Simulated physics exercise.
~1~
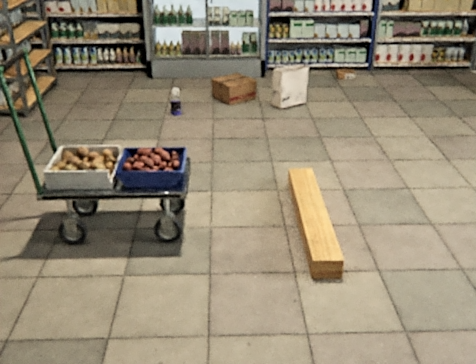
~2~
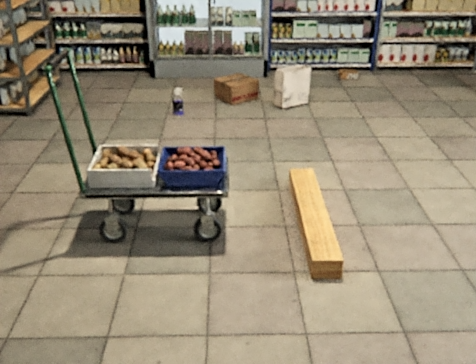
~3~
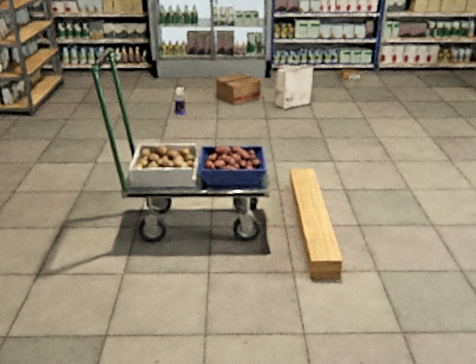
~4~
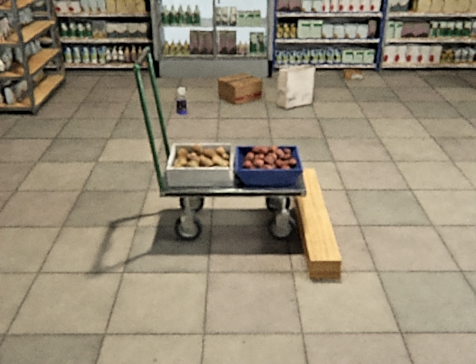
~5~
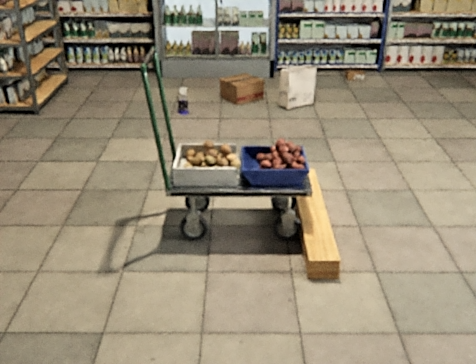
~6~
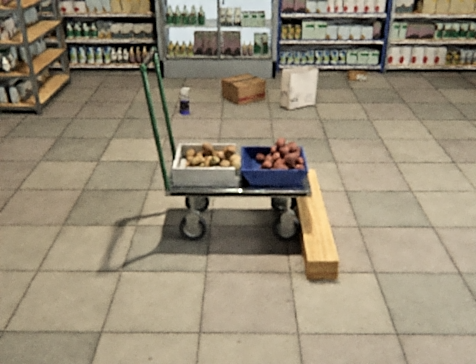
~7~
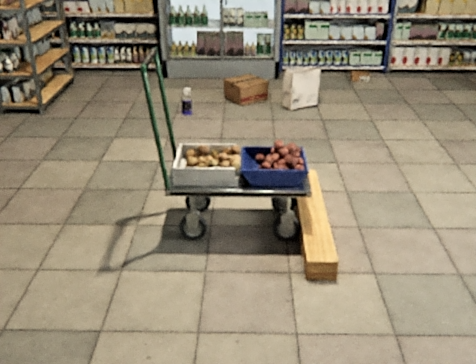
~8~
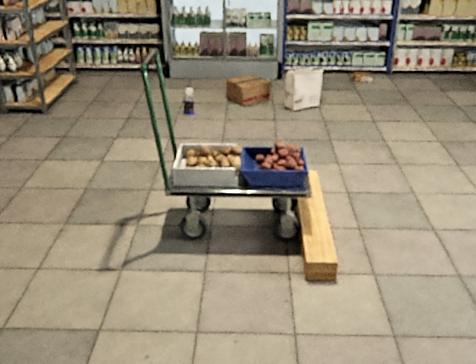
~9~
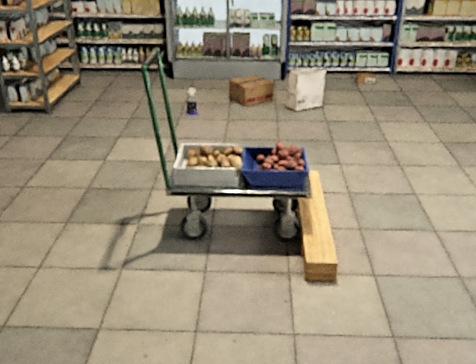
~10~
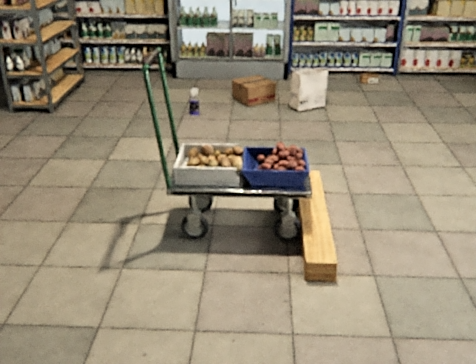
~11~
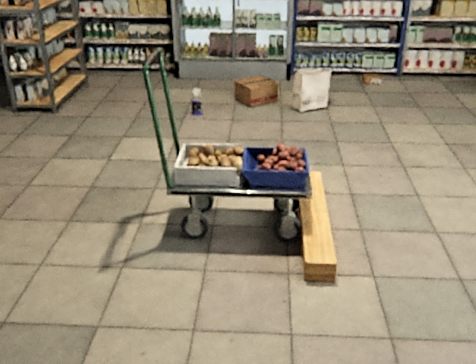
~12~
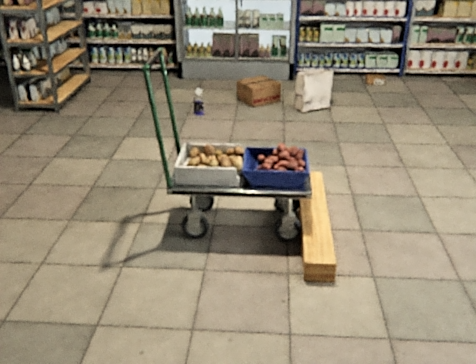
A green-handled trolley carrying a white tub of potatoes and a blue tub of red potatoes rolled right across a tiled shop floor, then stopped abruptly at a wooden beam. The potatoes shifted a little but stayed in their tubs, and everything ended still.
